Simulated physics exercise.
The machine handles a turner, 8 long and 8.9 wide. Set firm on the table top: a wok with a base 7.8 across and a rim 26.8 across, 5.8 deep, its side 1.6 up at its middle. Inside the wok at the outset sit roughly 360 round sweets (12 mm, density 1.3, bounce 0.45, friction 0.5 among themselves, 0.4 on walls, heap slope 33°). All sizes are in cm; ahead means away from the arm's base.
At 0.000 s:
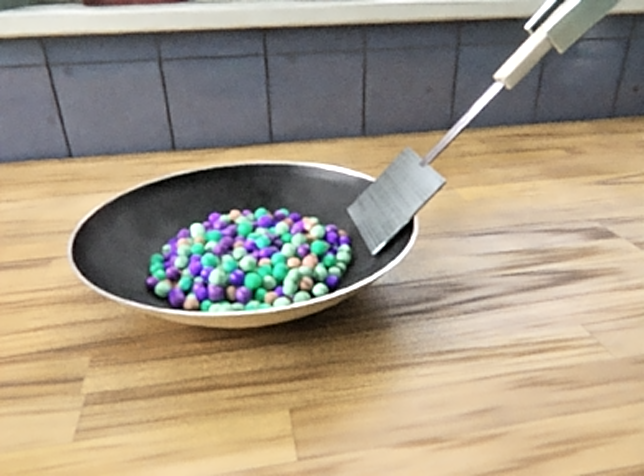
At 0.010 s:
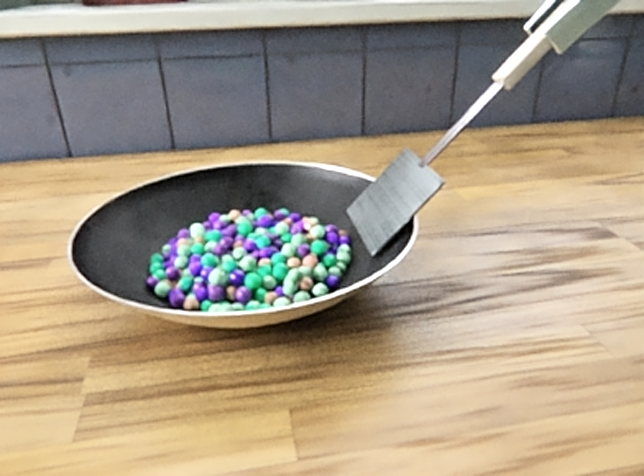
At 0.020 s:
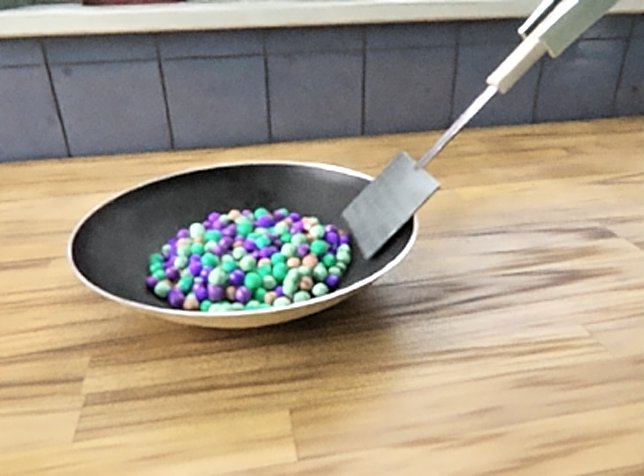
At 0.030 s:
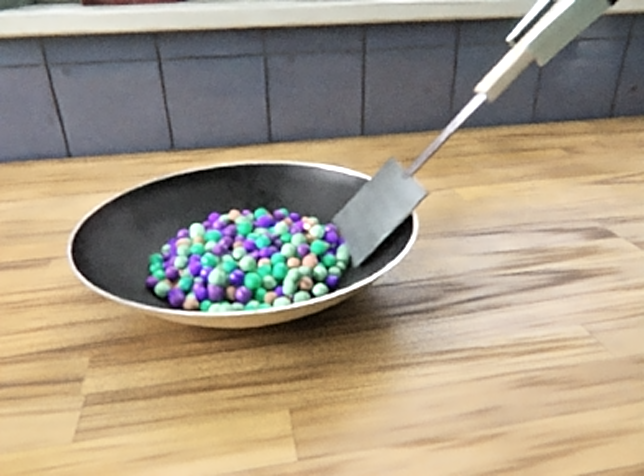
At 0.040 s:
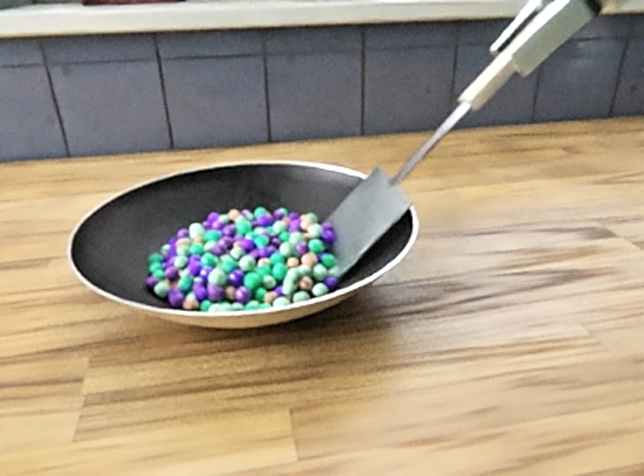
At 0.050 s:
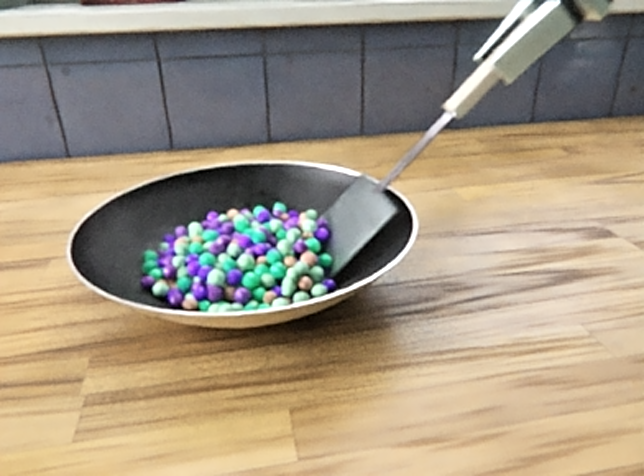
A robotic arm slides a turner down into a wok, nudging the colourful round sweets left.
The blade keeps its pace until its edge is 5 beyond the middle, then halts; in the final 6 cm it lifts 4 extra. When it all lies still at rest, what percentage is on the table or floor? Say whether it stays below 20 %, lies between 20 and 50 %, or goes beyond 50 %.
It lies between 20 and 50 %.
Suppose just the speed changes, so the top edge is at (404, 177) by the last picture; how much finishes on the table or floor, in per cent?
Some 0 percent.
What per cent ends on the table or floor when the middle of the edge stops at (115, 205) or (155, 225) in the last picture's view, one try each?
Respectively some 60 and 40 percent end on the table or floor.
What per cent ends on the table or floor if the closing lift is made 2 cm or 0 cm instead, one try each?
It comes to around 25 per cent on the first try and around 20 per cent on the second.
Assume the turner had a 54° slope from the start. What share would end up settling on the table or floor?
It would then be close to 25 %.
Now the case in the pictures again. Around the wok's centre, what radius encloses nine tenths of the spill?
That distance is around 80 cm.
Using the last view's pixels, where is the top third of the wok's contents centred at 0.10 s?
Around (215, 236).
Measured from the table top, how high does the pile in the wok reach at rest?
Peak at rest, approximately 5.5 centimetres.
By 0.07 s, sloping 46°, highest piece 6 above the table; 359 in the wok.
By 0.10 s, sloping 46°, highest piece 8 above the table; 359 in the wok.
By 0.31 s, sloping 46°, highest piece 15 above the table; 261 in the wok, 43 on the table or floor, 55 on the blade or in flight.
By 1.36 s, sloping 46°, highest piece 5 above the table; 261 in the wok, 98 on the table or floor.
Final count, 261 in the wok, 98 on the table or floor. That is 27 % on the table or floor.
